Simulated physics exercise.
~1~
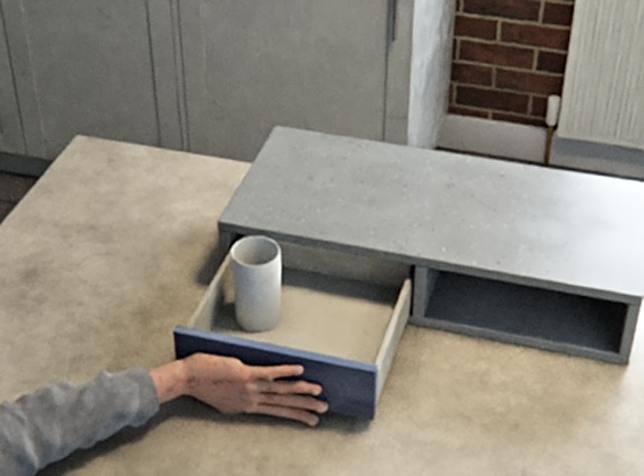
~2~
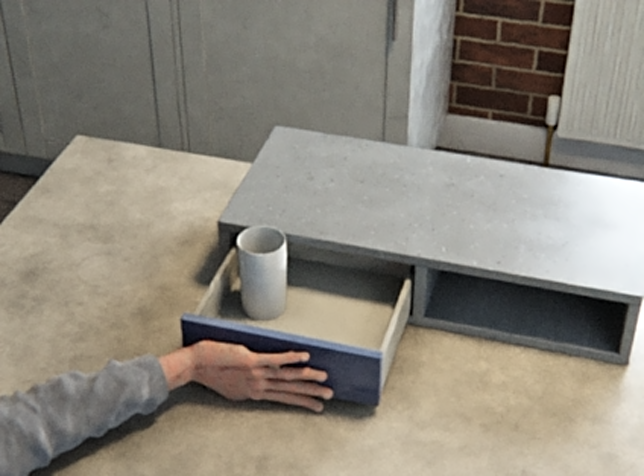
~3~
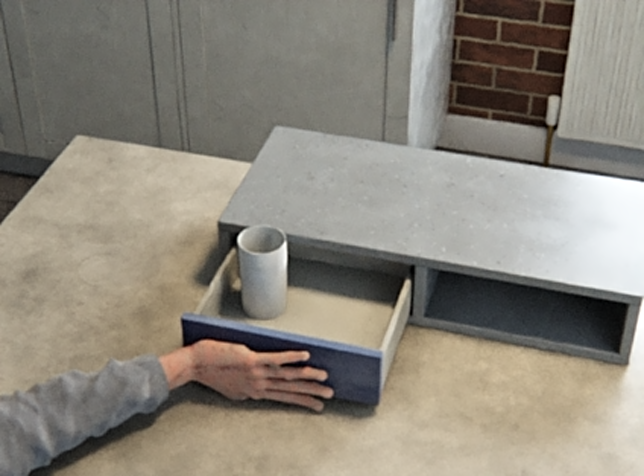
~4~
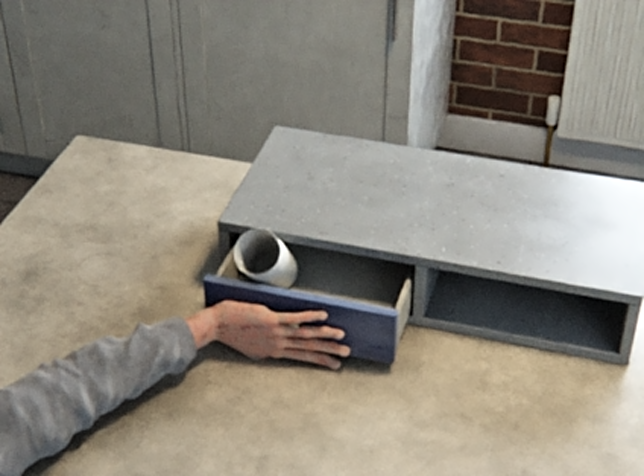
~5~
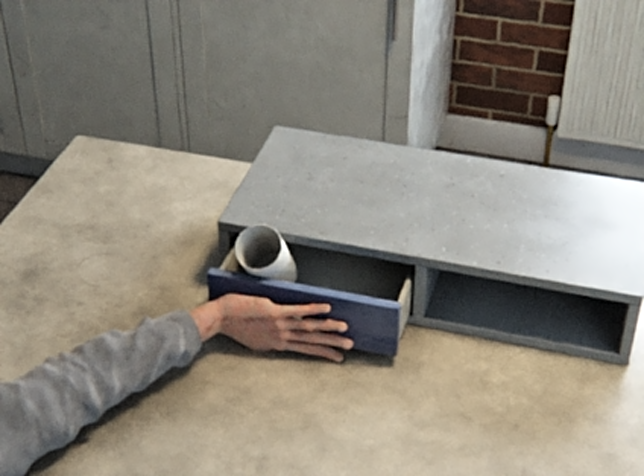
To begin with, a hand rests against the blue front of an open drawer in a low grey cabinet, with a white beaker standing upright inside. The hand pushes the drawer a little way in, toward the upper right, and the beaker rides along, still upright. After a brief pause, the drawer slides further in and the beaker tips toward the front, leaning inside it. The hand keeps pressing, but the drawer barely moves any more. It ends jammed partly open, with the beaker still leaning and the cabinet unmoved.
